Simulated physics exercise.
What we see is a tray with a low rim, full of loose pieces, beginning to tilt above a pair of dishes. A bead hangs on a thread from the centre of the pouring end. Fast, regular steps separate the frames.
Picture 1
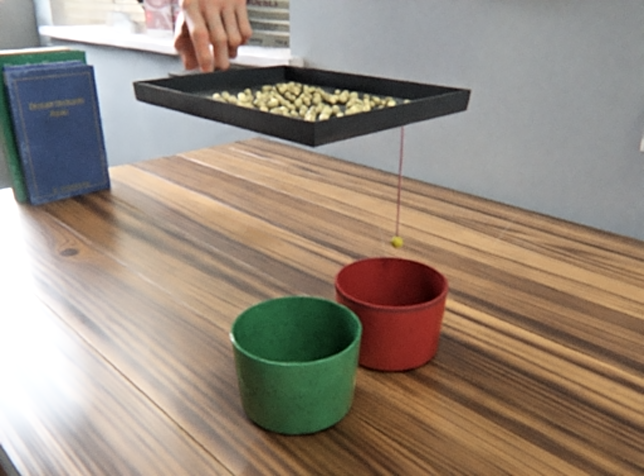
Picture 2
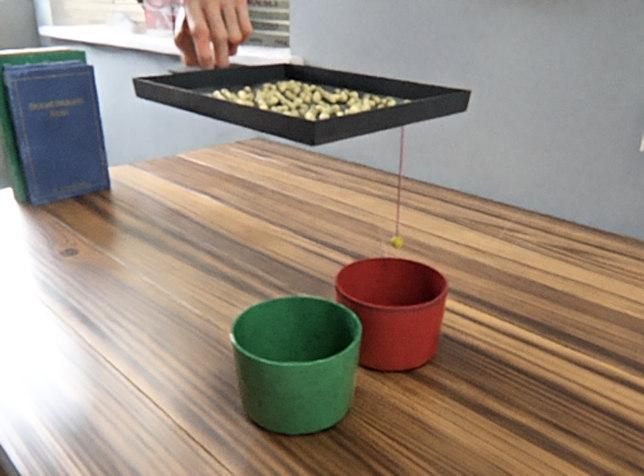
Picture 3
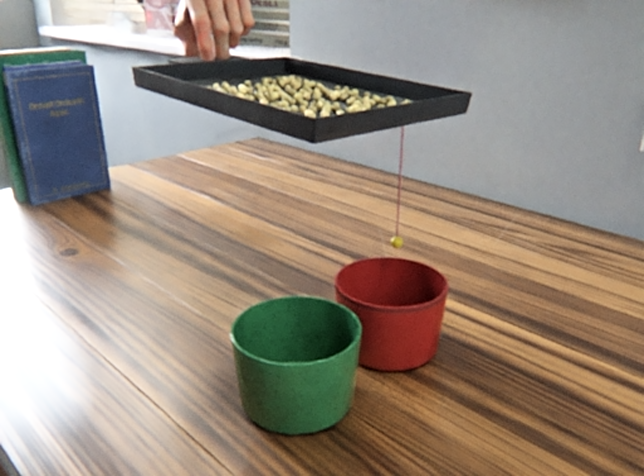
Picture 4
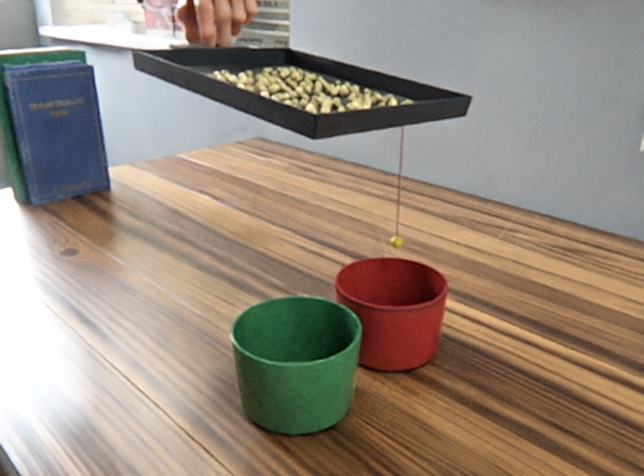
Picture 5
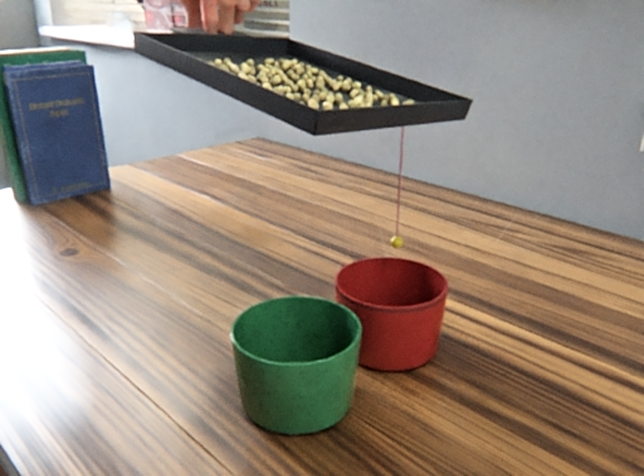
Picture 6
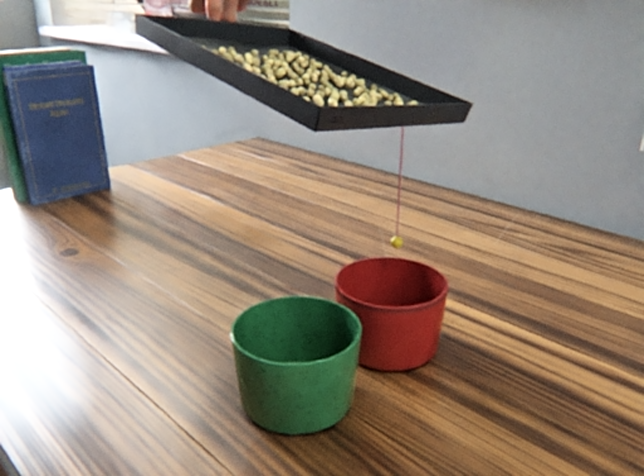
A hand slowly raised the far left side of a black tray of pale beans, tilting it toward the right above a green dish and a red one, while a small yellow bead hung almost still.
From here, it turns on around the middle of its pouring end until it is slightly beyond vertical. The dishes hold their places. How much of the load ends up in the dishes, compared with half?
The dishes end up with less than half of it.
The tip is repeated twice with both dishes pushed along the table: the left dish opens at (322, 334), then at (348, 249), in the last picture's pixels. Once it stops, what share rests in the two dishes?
I'd say about 0 percent, followed by about 50 percent.
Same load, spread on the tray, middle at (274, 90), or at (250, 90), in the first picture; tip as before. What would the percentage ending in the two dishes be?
First case: Close to 0 %; second case: Close to 0 %.
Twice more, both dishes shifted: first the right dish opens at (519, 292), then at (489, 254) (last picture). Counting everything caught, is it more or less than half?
Result - try one, below the halfway mark; try two, below the halfway mark.
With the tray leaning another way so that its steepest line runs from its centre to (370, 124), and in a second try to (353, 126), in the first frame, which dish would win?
Result, try one: Dish at right; try two: Dish at right.
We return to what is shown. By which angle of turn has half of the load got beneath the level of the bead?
Around 105° at that moment.
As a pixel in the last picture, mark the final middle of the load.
Once it all stops, the middle lies near (467, 285).
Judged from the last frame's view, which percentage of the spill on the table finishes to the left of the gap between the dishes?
Reading: Around 10 %.
Soon after the last picture, tray tipped steeply; nearly all on the tray; a stray few outside both; a stray few in the air.
A little later, tray tipped right over; about two thirds on the tray; a small part outside both; about a quarter in the air.
Later still, tray tipped past a quarter turn; all outside both.
At rest, tray tipped past a quarter turn; none in the left dish; none in the right dish; all outside both.
